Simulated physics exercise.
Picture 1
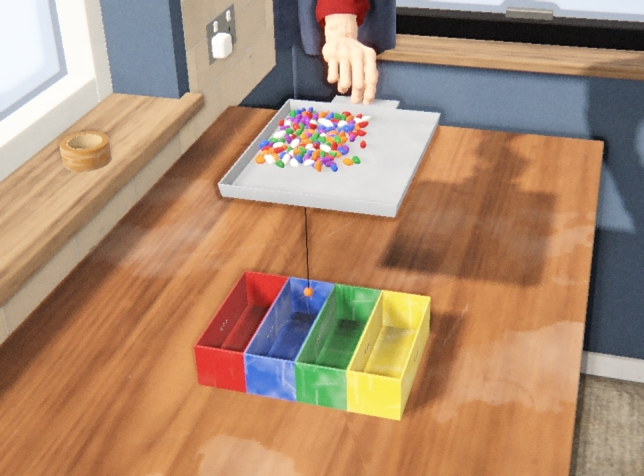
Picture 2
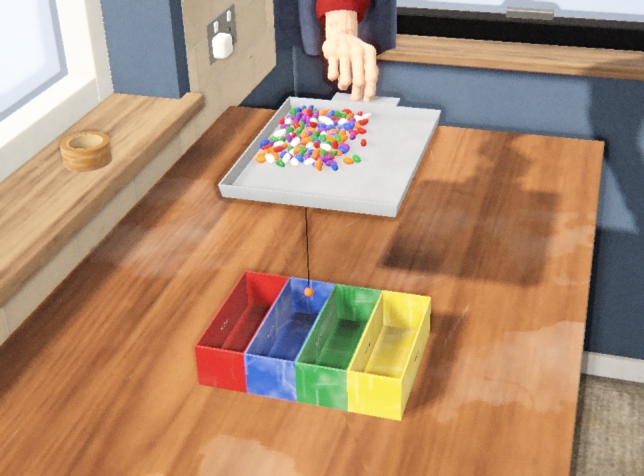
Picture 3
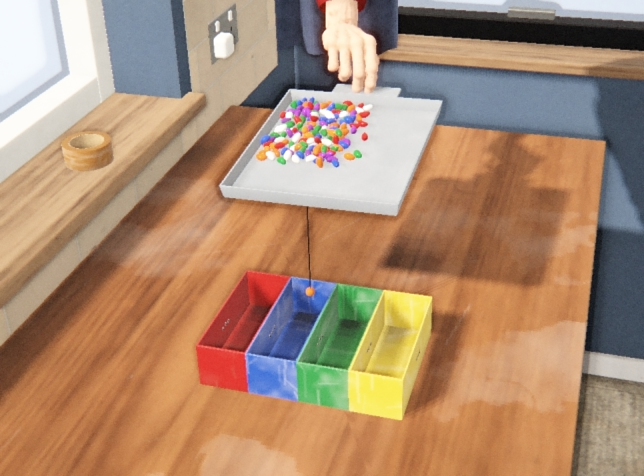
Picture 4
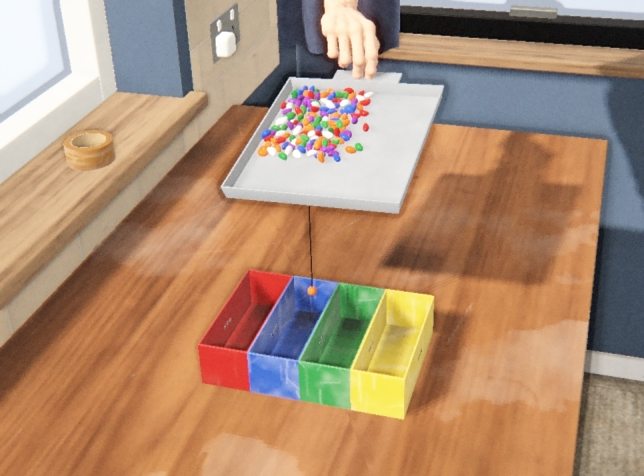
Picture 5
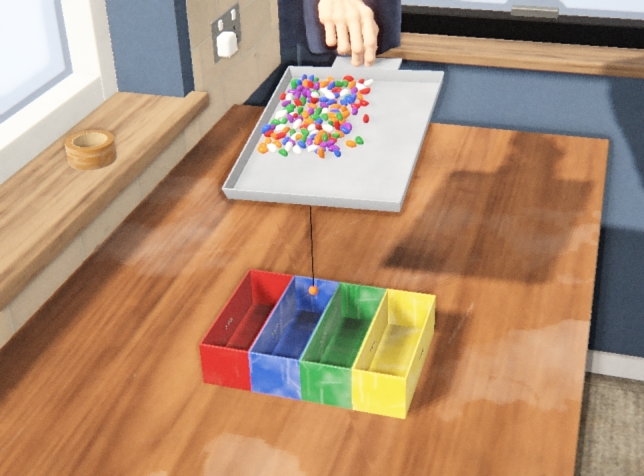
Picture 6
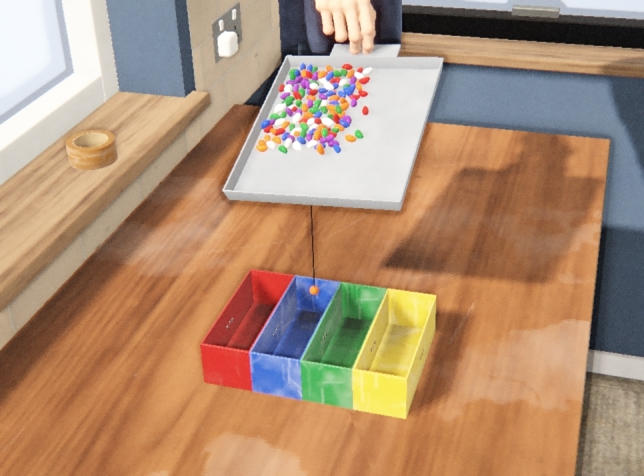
A light grey tray of mixed, brightly coloured jelly beans tilts gradually as a hand raises its far edge, above a wooden counter seen from higher up. Below it sit red, blue, green and yellow open cells, left to right, with an orange bead hanging on a thread above them. The tray's near edge dips slightly leftward, the beans stay bunched towards its upper left, and the view barely shifts.
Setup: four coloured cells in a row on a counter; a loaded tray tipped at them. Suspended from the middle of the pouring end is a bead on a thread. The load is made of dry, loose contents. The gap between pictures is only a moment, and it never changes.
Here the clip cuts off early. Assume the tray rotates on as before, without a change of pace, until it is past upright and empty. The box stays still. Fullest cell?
Fullest: Red.
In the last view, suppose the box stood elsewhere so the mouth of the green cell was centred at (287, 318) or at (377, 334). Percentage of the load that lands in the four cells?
First case: Some 100 %; second case: Some 50 %.
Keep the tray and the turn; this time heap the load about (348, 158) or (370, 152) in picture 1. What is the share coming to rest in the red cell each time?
Estimates in order: 40 percent, 30 percent.
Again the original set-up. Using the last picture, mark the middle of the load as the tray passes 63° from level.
About (270, 175).
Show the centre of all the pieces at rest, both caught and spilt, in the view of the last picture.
Close to (251, 349) in the last view.
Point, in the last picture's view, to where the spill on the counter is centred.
Centre: Close to (178, 356).
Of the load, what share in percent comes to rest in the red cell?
I'd put that share at some 50 per cent.
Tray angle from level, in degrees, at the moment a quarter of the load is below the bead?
Around 105°, give or take.
Soon, tray tipped steeply; nearly all on the tray; a stray few in the red cell; a stray few in the blue cell; a small part falling or outside the box.
A while on, tray tipped past a quarter turn; about two thirds on the tray; a small part in the red cell; a small part in the blue cell; a stray few in the green cell; a small part falling or outside the box.
Towards the end, tray tipped past a quarter turn; about half in the red cell; about a quarter in the blue cell; a small part in the green cell; about a quarter falling or outside the box.
Finally, tray tipped past a quarter turn; about half in the red cell; about a quarter in the blue cell; a small part in the green cell; none in the yellow cell; about a quarter outside the box.
